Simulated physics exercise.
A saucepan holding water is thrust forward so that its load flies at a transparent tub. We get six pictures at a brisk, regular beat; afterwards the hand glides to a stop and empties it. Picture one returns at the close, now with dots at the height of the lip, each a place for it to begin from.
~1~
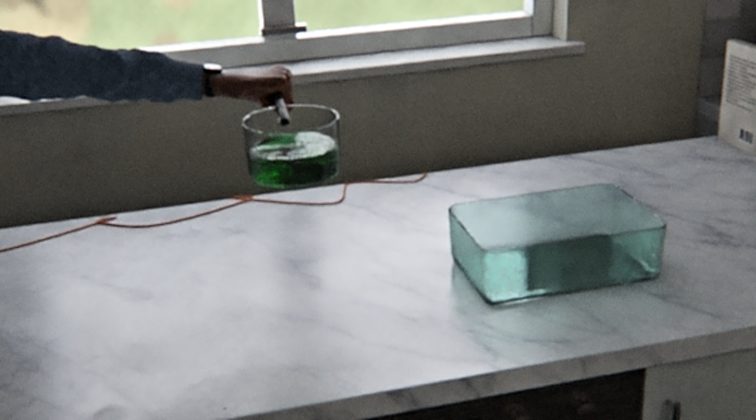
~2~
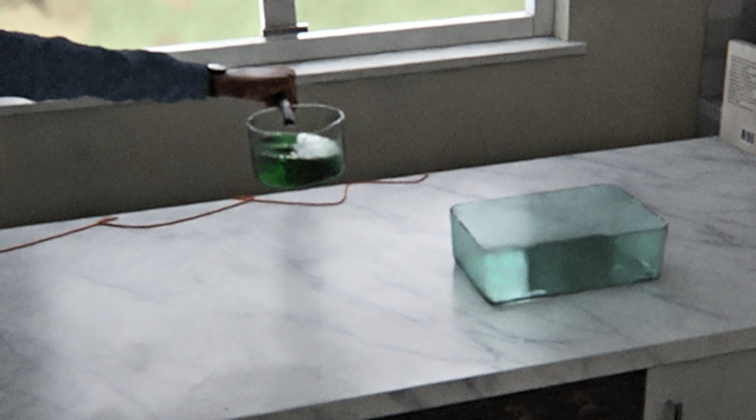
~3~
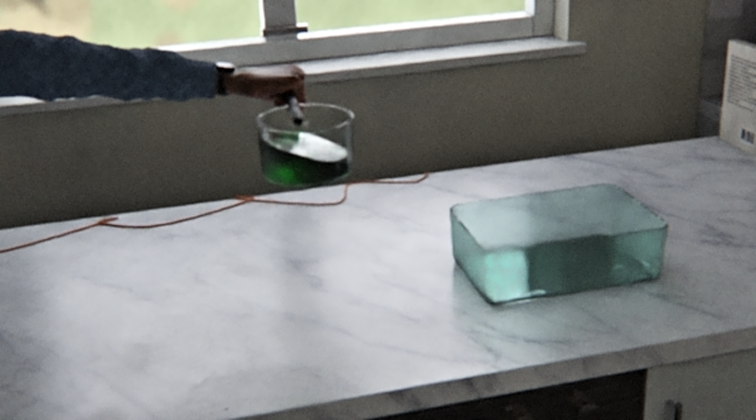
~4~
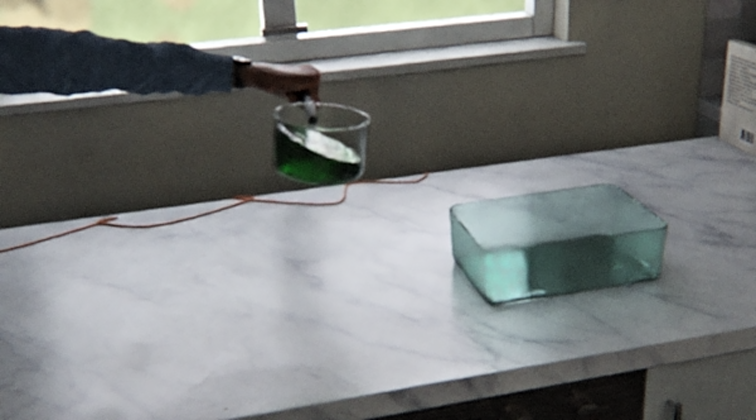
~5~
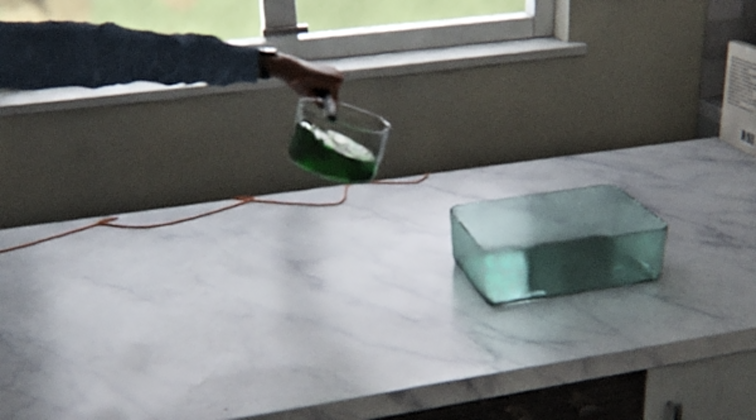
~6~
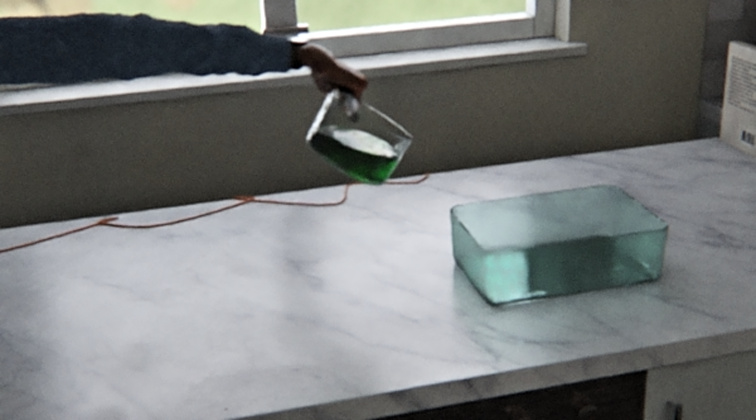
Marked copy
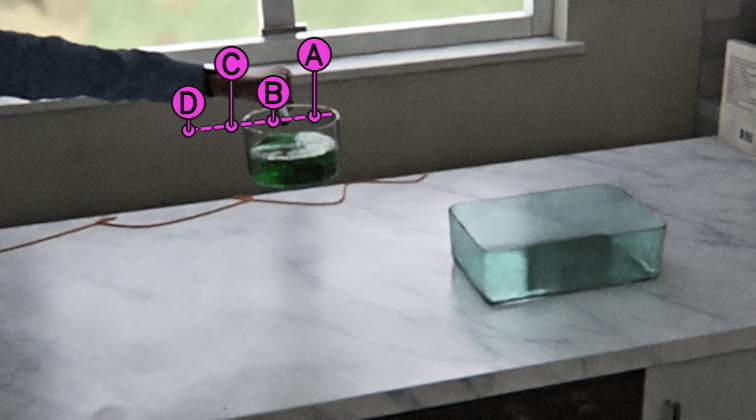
A glass pan of green liquid, gripped by a hand in a dark blue sleeve, moves rightward above a marble counter and tilts increasingly toward the right, the liquid sloshing inside, while a transparent greenish tub sits still.
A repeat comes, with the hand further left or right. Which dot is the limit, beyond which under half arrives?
The answer is place B.
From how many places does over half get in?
Two of them.
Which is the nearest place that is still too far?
Here it is place C.
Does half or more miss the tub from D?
Yes, that goes wrong.
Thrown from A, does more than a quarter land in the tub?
Yes.
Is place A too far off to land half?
No.
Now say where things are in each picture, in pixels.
In the first frame, upright, lip at (336, 113); tub from (483, 304) to (658, 275); nothing has left yet.
In the second frame, upright, lip at (340, 113); nothing has left yet.
In the third frame, upright, lip at (349, 113); nothing has left yet.
In the fourth frame, tipped about 8°, lip at (366, 116); nothing has left yet.
In the fifth frame, tipped about 19°, lip at (388, 124); nothing has left yet.
In the sixth frame, tipped about 35°, lip at (409, 135); nothing has left yet.
On the marked copy, A at (314, 116); B at (273, 120); C at (231, 125); D at (188, 130).
Choosing A, about 76 % lands in the tub, 5 % falls short and 19 % goes beside or beyond.
Choosing B, about 70 % lands in the tub, 17 % falls short and 13 % goes beside or beyond.
Choosing C, about 7 % lands in the tub, 89 % falls short and 4 % goes beside or beyond.
Choosing D, about 0 % lands in the tub, 100 % falls short.
